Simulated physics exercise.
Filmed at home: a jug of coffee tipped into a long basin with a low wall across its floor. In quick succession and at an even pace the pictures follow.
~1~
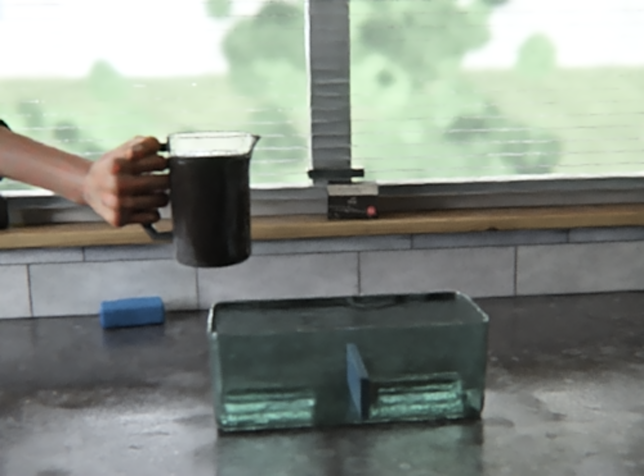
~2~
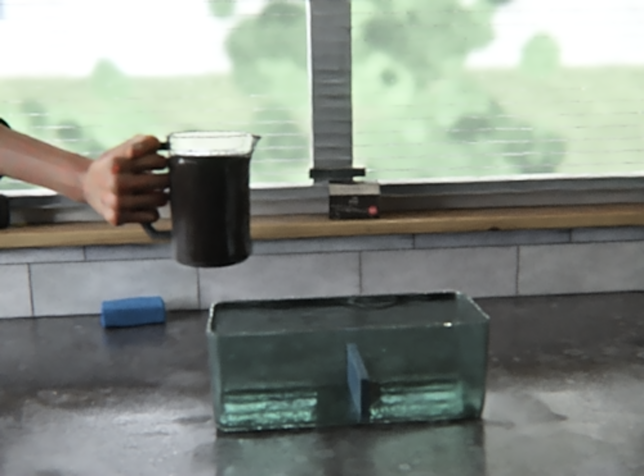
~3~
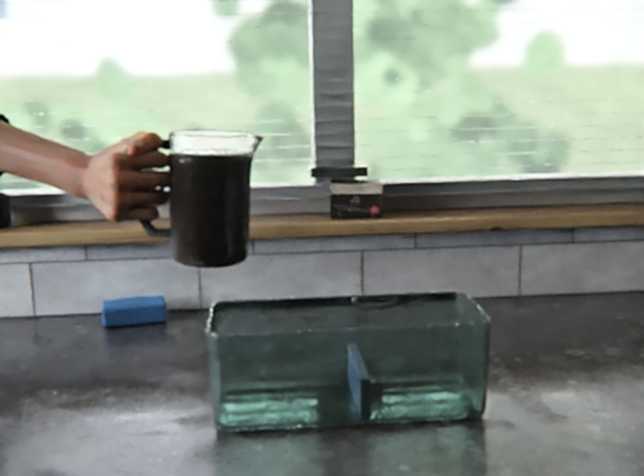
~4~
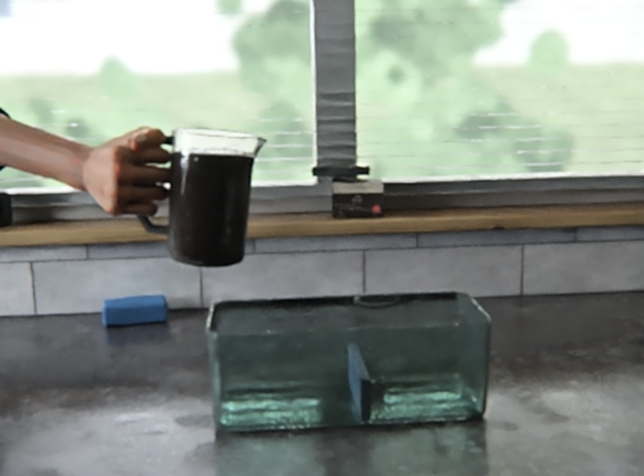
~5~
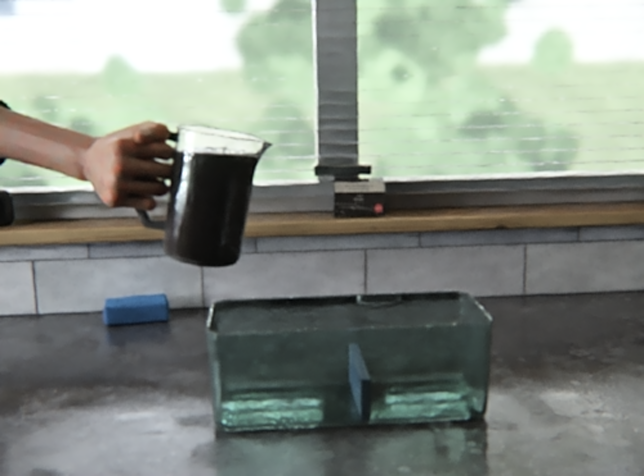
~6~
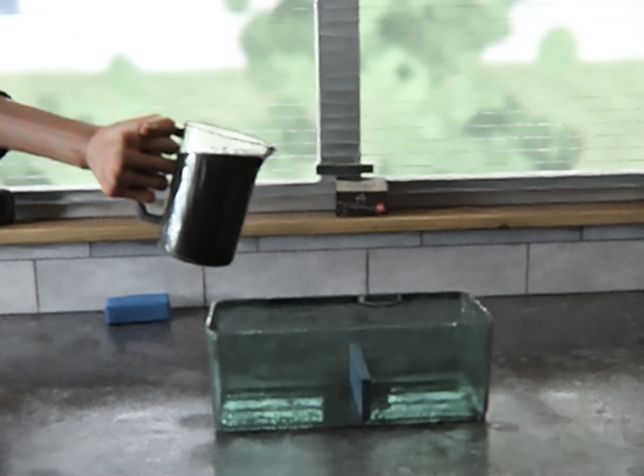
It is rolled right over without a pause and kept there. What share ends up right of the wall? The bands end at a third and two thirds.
The share right of the wall fails to reach one third.
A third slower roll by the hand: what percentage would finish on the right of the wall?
About 20 per cent.
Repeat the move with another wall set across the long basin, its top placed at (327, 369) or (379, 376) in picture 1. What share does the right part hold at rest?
Try 1: Some 80 %; try 2: 10 %.
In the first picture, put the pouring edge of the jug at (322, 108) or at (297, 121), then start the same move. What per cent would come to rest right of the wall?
You'd get 95 percent from the first and 90 percent from the second.
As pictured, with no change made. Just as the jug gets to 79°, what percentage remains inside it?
It keeps around 80 per cent at that angle.
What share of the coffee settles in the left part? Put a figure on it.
That share comes out near 80 percent.
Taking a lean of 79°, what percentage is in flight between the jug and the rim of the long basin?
I'd say some 15 per cent of it.
A moment on, the jug is tipped on its side and 81 per cent is still to pour, 3 is left of the wall and 0 right of it.
Next, the jug is tipped right over and 31 per cent is still to pour, 40 is left of the wall and 9 right of it.
Then the jug is tipped right over and 3 per cent is still to pour, 75 is left of the wall and 9 right of it.
Later the jug is tipped right over and 0 per cent is still to pour, 82 is left of the wall and 11 right of it.
In the end 82 per cent lies left of the wall, 11 right of it and 7 outside.
